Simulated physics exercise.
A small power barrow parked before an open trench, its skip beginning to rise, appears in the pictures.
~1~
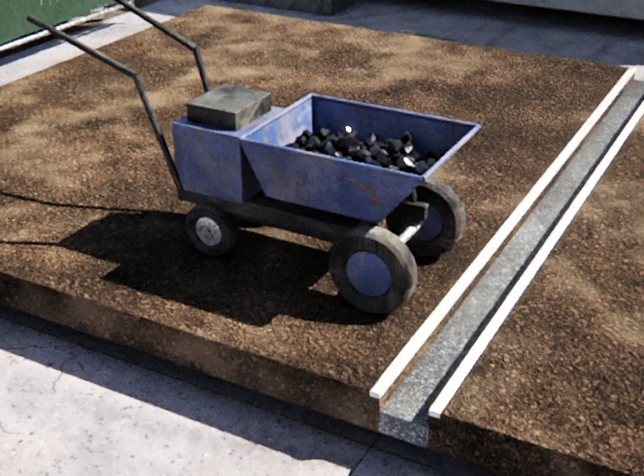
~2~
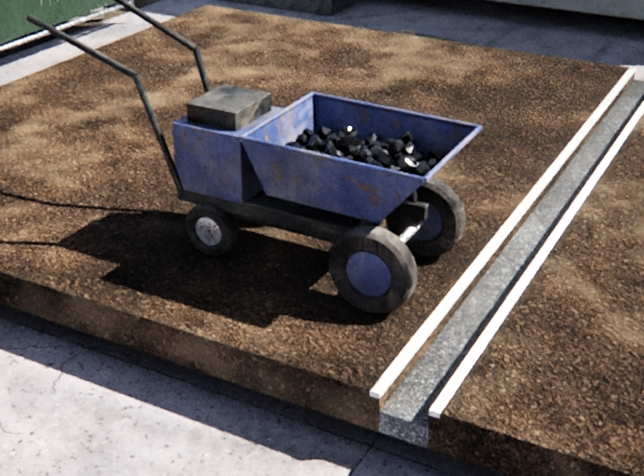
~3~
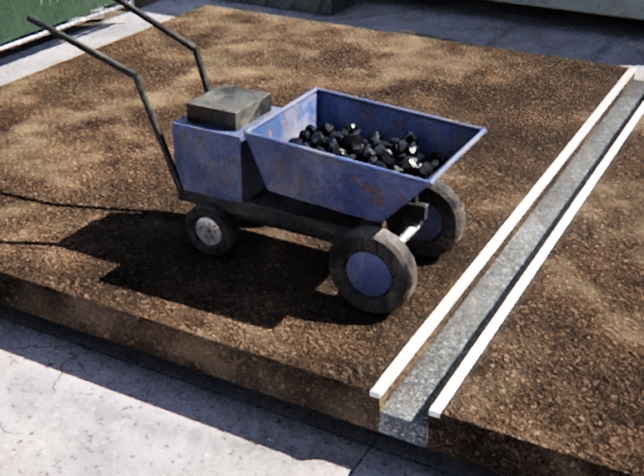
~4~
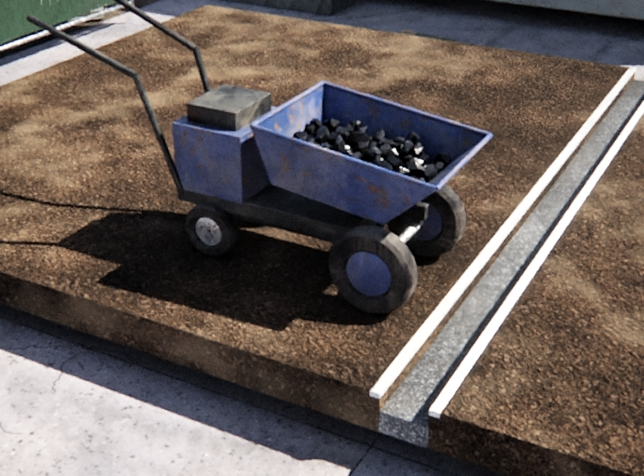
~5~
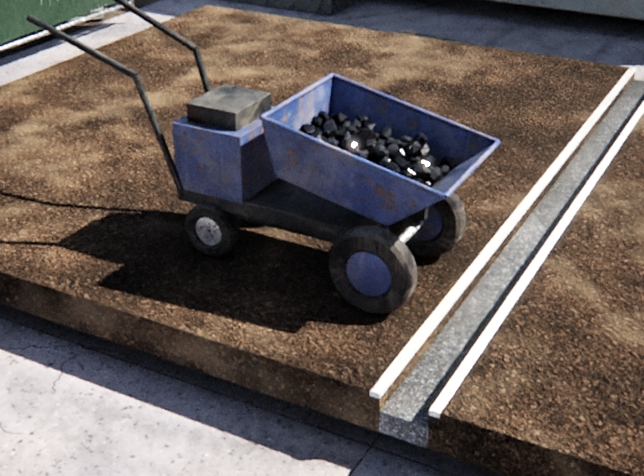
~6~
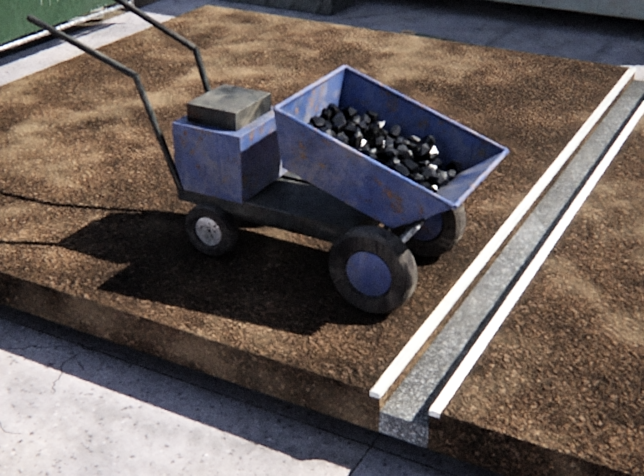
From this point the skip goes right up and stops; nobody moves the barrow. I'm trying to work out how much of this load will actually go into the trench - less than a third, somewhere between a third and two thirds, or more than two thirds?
The trench never gets as much as a third.
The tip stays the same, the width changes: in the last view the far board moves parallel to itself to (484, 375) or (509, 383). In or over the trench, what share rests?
Around 10 percent first, around 50 percent second.
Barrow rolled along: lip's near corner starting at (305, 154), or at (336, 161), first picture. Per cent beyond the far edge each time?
Roughly 0 percent first, then roughly 0 percent.
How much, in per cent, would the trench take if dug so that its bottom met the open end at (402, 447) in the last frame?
I'd put it at some 0 in a hundred.
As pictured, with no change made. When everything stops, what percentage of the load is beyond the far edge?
Roughly 70 in a hundred.
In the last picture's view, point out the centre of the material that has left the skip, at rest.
(554, 317).
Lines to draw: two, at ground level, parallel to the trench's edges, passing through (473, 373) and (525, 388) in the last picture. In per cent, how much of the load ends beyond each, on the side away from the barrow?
Around 60 in a hundred for the first, 30 in a hundred for the second.
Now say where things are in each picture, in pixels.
The first frame shows lip of the skip at (423, 179), level; top of the load at (350, 152), lumps of coal; first edge of the trench at (407, 352); far edge at (463, 369), the trench under half as wide as the skip, and shallow for its width.
The second frame shows lip of the skip at (424, 180), level; top of the load at (352, 152).
The third frame shows lip of the skip at (429, 184), tipped barely; top of the load at (333, 149).
The fourth frame shows lip of the skip at (436, 189), tipped a little; top of the load at (339, 146).
The fifth frame shows lip of the skip at (445, 197), tipped a little; top of the load at (333, 144).
The sixth frame shows lip of the skip at (454, 207), tipped clearly; top of the load at (339, 129); first edge of the trench at (407, 352); far edge at (463, 369).
Soon after the last picture, skip tipped steeply; all in the skip.
A little later, skip tipped right over; most in the skip; about a quarter beyond it.
Later still, skip tipped right over; about a third in the skip; a stray few in or heaped over the trench; about two thirds beyond it.
At rest, skip tipped right over; about a third in the skip; a stray few in or heaped over the trench; about two thirds beyond it.
